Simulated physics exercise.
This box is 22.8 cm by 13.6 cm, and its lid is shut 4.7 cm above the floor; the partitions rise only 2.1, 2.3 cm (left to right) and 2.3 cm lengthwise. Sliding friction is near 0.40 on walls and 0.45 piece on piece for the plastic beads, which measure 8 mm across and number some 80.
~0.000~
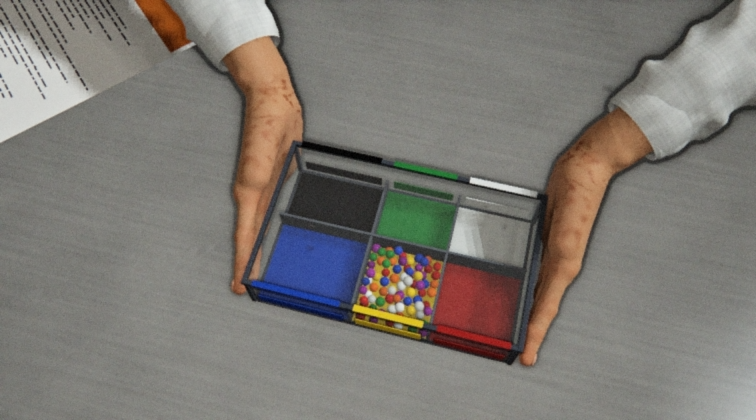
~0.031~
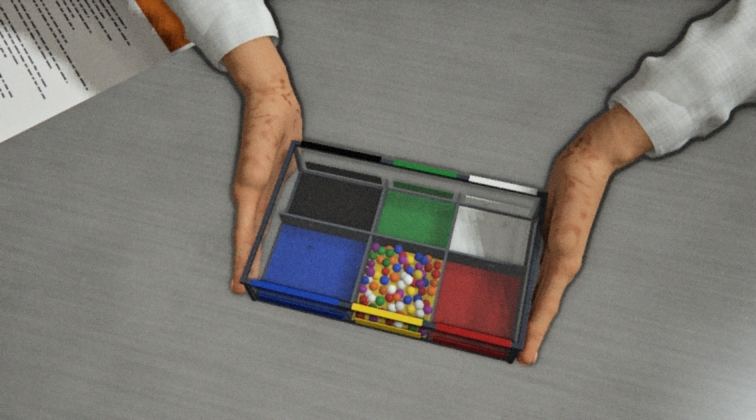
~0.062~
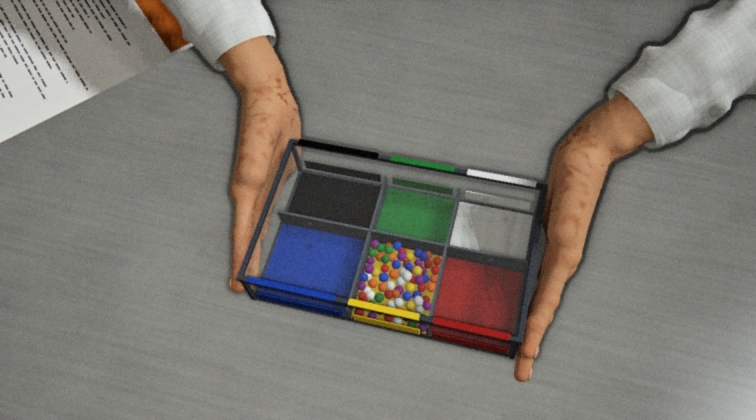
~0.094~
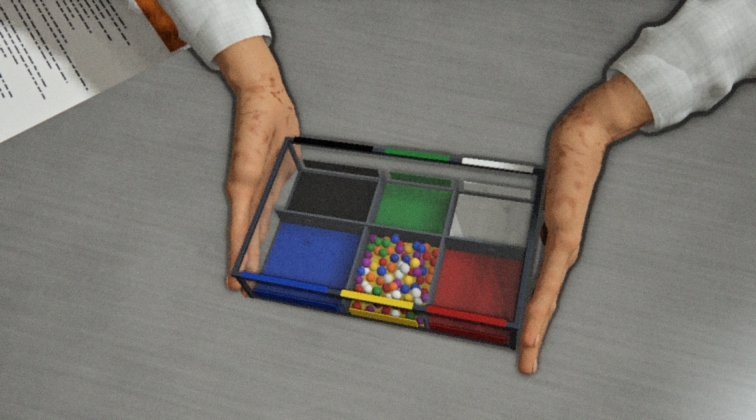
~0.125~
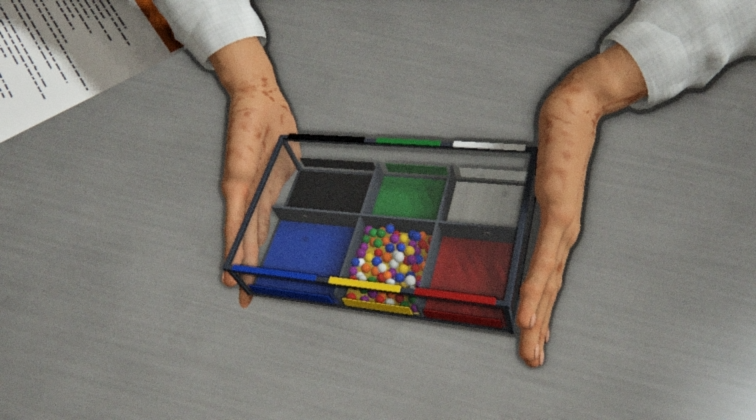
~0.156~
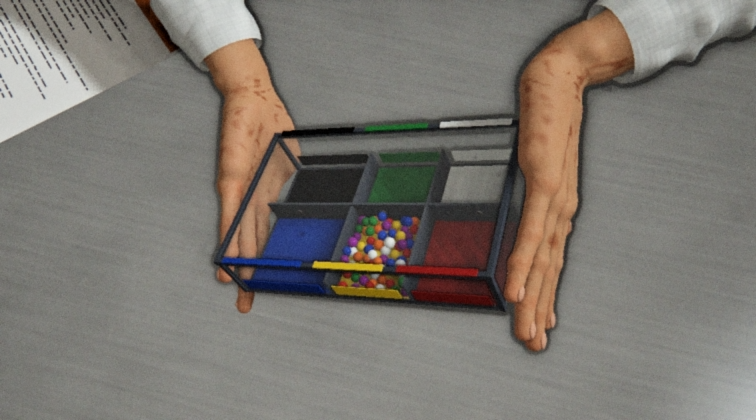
Clear divided box of small multicoloured balls tilting between two hands on a grey surface, the balls staying in the yellow-marked compartment.
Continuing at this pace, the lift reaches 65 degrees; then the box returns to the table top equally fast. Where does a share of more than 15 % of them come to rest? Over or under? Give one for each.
Red under; blue over; green under; yellow over; white under; black over.
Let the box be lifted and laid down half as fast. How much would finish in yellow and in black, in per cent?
Yellow 95 %, black 5 %.
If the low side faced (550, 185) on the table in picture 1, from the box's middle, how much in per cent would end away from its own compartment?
Estimate: Near 45 per cent.
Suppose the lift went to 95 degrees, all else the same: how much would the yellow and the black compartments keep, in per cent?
In that case yellow 0; black 55.
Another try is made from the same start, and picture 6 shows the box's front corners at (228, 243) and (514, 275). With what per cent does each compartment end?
Final shares: Red 0%, blue 10%, green 0%, yellow 55%, white 0%, black 35%.
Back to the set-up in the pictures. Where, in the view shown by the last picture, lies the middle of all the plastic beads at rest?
Somewhere near (324, 245) in the last picture.
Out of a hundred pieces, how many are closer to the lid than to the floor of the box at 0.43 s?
40 %.
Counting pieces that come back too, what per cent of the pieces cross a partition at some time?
Estimate: Near 55 %.
Then, at 0.43 s, tilt 62 degrees; blue 20 %, yellow 80 %.
Then, at 0.61 s, tilt 22 degrees; blue 30 %, yellow 45 %, black 25 %.
After 0.91 s, tilt 0 degrees; blue 30 %, yellow 45 %, black 25 %.
By 1.3 s all is still; red 0 %, blue 30 %, green 0 %, yellow 45 %, white 0 %, black 25 %.
